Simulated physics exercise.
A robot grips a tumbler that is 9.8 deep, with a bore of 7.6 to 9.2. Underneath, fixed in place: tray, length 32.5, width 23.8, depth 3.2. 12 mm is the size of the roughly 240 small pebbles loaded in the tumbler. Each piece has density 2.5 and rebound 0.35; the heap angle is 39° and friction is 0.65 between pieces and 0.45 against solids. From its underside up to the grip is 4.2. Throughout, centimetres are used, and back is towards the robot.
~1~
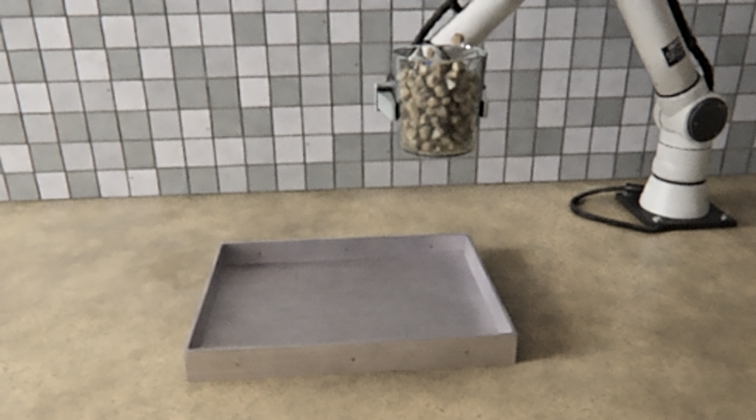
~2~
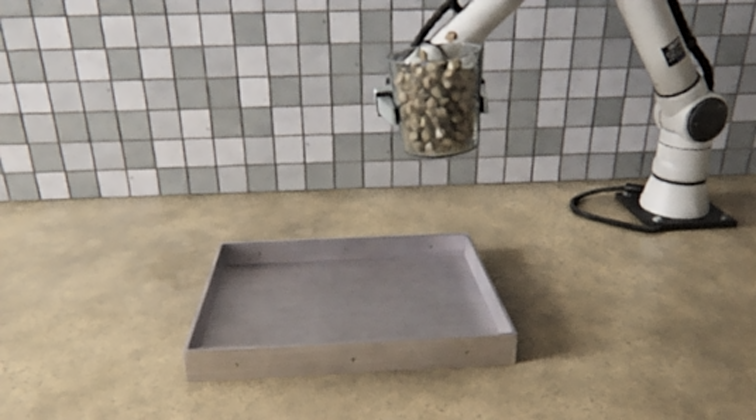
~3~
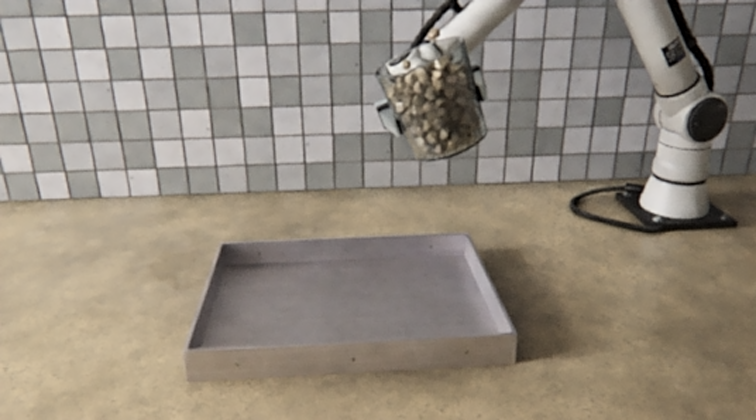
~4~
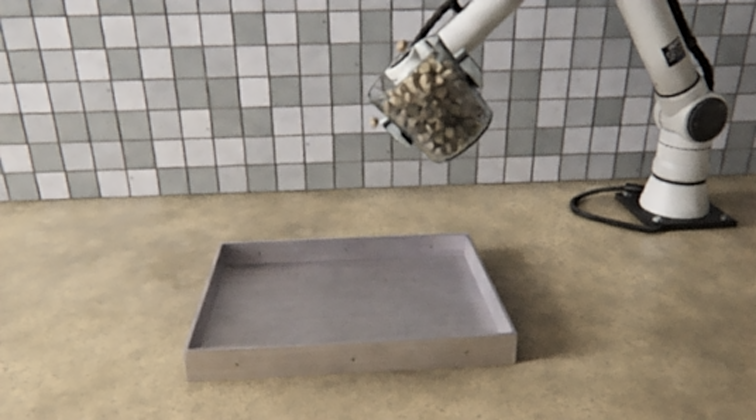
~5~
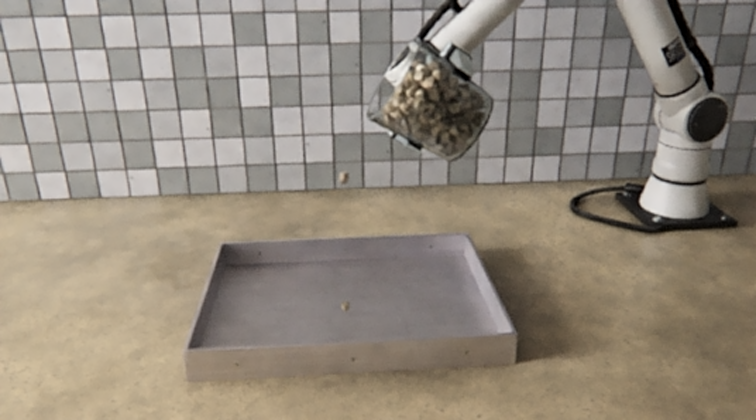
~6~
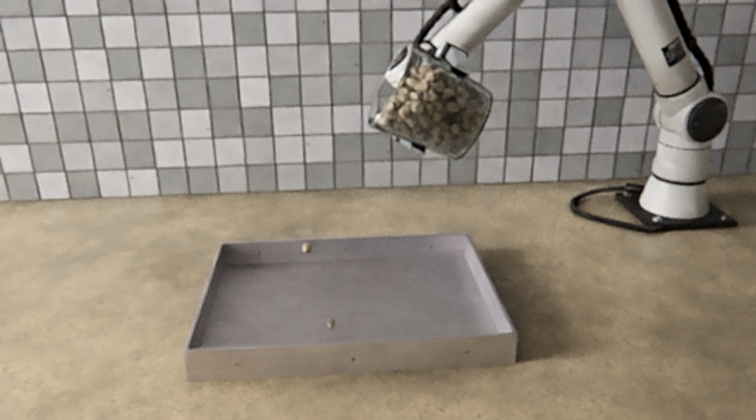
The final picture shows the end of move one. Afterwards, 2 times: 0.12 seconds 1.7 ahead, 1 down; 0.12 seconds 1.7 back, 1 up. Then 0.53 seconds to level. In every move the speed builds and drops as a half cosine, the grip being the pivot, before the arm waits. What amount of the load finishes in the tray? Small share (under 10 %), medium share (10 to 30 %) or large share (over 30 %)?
A small share.
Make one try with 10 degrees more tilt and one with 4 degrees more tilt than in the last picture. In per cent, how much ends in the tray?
Roughly 5 and 0 percent.
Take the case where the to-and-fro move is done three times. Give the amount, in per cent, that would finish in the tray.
Estimate for that case: 0 %.
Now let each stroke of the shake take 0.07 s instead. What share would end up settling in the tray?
Then about 5 per cent.
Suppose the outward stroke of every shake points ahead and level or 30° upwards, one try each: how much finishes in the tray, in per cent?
You'd get about 0 per cent with the first setting and about 5 per cent with the second.
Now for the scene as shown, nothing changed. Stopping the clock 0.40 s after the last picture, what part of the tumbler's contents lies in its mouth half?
Roughly 45 %.
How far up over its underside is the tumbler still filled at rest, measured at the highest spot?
I'd put it at close to 9.5 centimetres.
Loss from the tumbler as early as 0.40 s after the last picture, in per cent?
Some 0 per cent.
Then, 0.40 s after the last picture, tilted 62° forward, highest piece 27 above the table; 237 in the tumbler, 2 in the tray.
Then, 0.81 s after the last picture, tilted 20° forward, highest piece 28 above the table; 236 in the tumbler, 2 in the tray, 1 in flight or on a rim.
Then, 1.21 s after the last picture, level, highest piece 29 above the table; 236 in the tumbler, 3 in the tray.
Then, 2.26 s after the last picture, level, highest piece 29 above the table; 236 in the tumbler, 3 in the tray.
Final count, 236 in the tumbler, 3 in the tray. That is 1 % in the tray.
